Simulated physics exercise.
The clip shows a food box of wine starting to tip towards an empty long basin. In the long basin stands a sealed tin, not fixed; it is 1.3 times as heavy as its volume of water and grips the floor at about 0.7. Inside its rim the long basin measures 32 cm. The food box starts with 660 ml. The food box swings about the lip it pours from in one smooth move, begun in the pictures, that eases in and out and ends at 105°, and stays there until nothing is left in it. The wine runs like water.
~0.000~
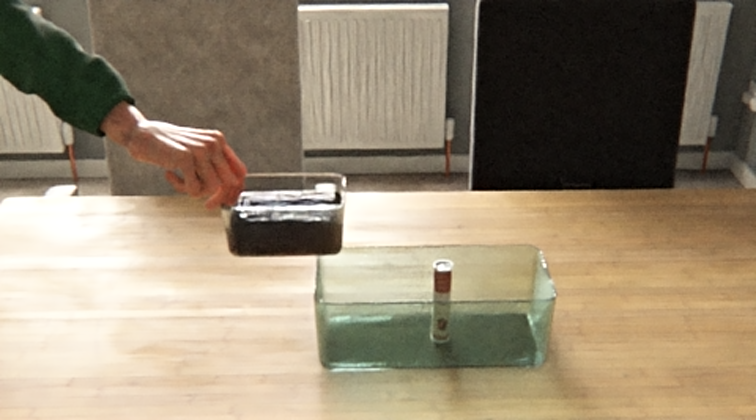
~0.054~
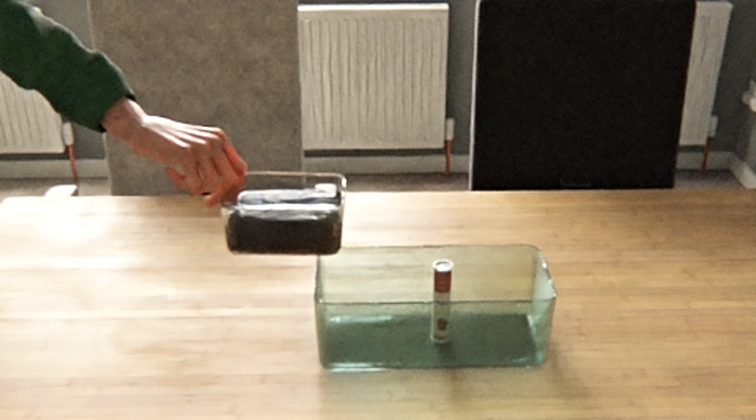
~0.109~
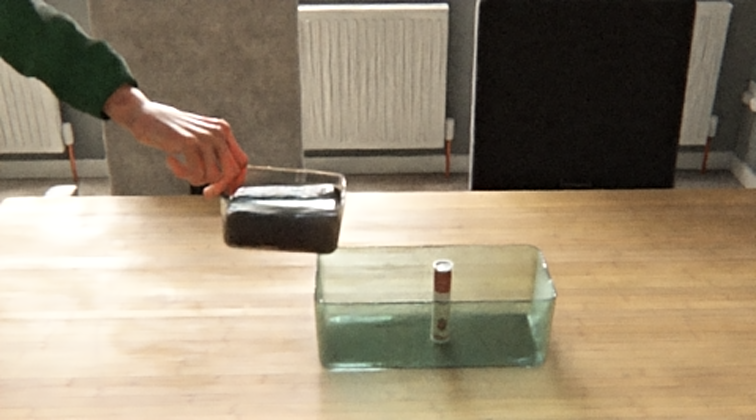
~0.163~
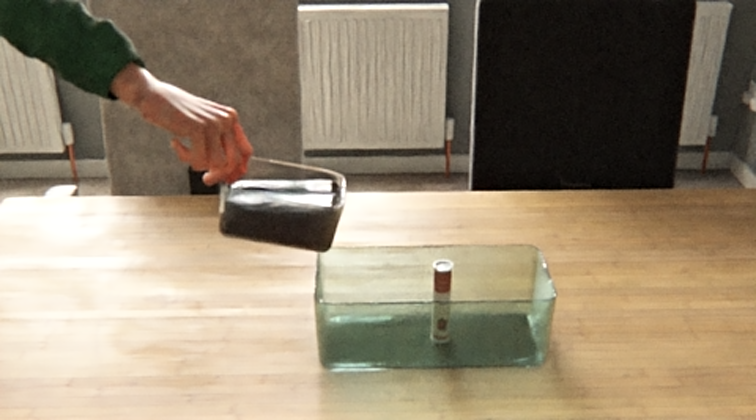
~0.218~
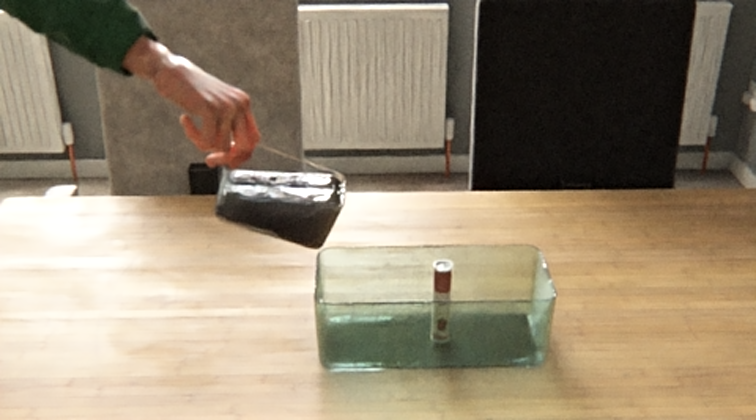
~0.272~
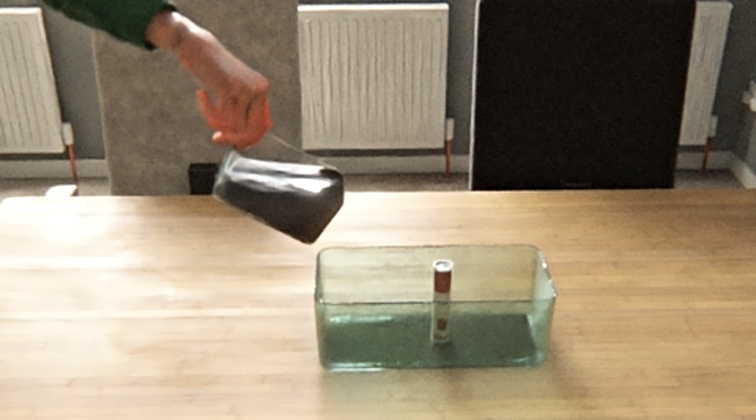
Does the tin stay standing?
It falls.
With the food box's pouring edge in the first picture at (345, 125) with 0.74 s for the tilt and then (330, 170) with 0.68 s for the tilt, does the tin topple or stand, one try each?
First it remains upright; then it falls.
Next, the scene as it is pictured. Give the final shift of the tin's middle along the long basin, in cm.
Some 7.5 cm.
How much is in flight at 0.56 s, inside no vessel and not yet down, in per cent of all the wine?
Near 58 in a hundred.
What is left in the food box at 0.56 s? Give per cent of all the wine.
Some 28 per cent.
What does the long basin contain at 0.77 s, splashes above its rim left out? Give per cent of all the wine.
About 88 per cent.
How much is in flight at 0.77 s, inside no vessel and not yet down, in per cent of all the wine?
Near 10 in a hundred.
Then, 0.56 s in, the tilt is 91° and 29 per cent is still to pour; the tin stands where it began.
Then, 0.77 s in, the tilt is 105° and 3 per cent is still to pour; the tin leans 21°.
Then, 1.00 s in, the tilt is 105° and 0 per cent is still to pour; the tin lies on its side.
Then, 1.24 s in, the tilt is 105° and 0 per cent is still to pour; the tin lies on its side.
Finally, the tin lies on its side.
